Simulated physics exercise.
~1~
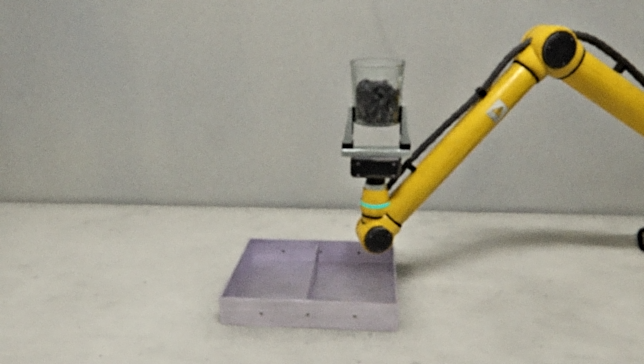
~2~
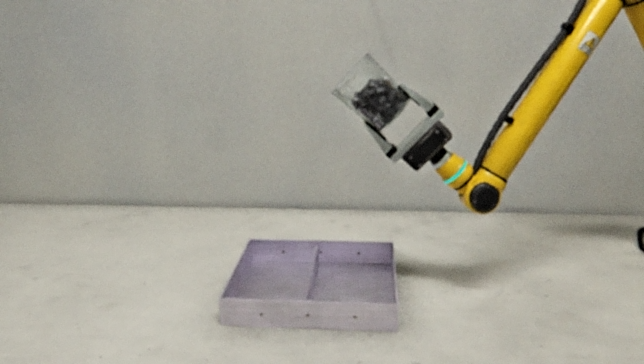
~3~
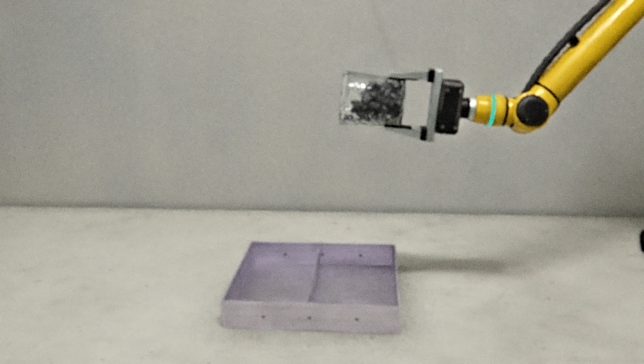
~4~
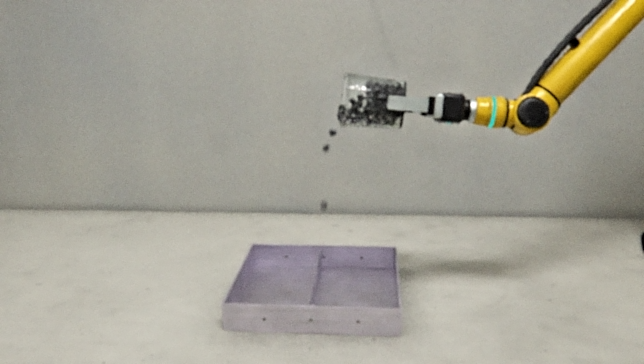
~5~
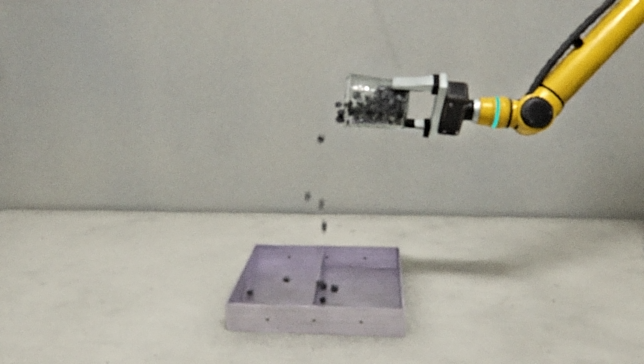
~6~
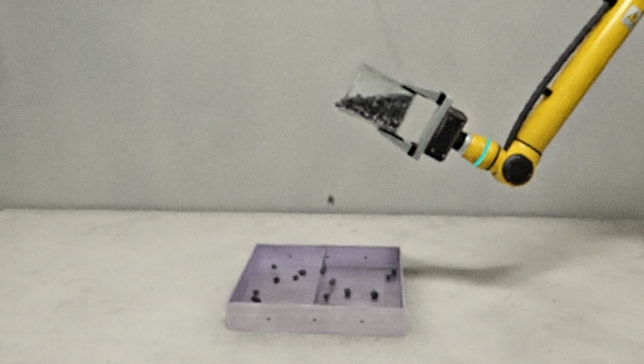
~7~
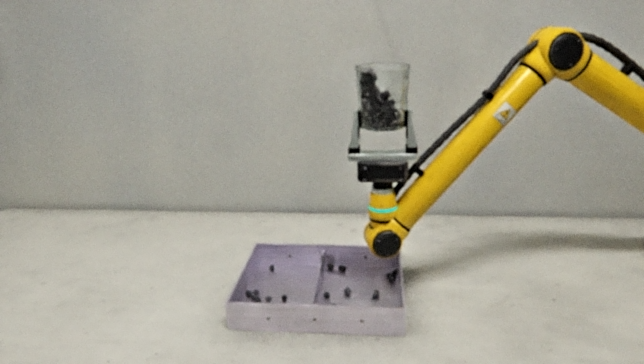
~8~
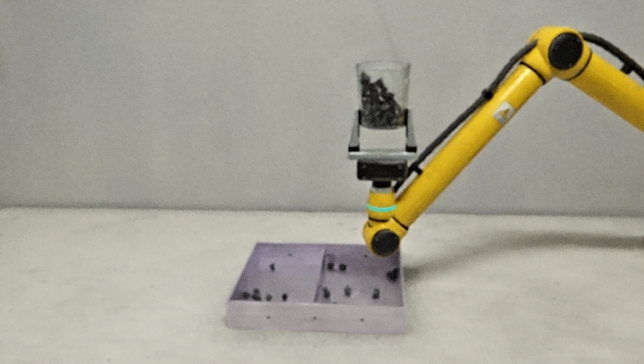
A yellow robot arm tipped a clear tumbler of dark pebbles onto its side and rolled it, scattering a few into both parts of a shallow purple tray below, then turned it upright again with most of the pebbles still inside.
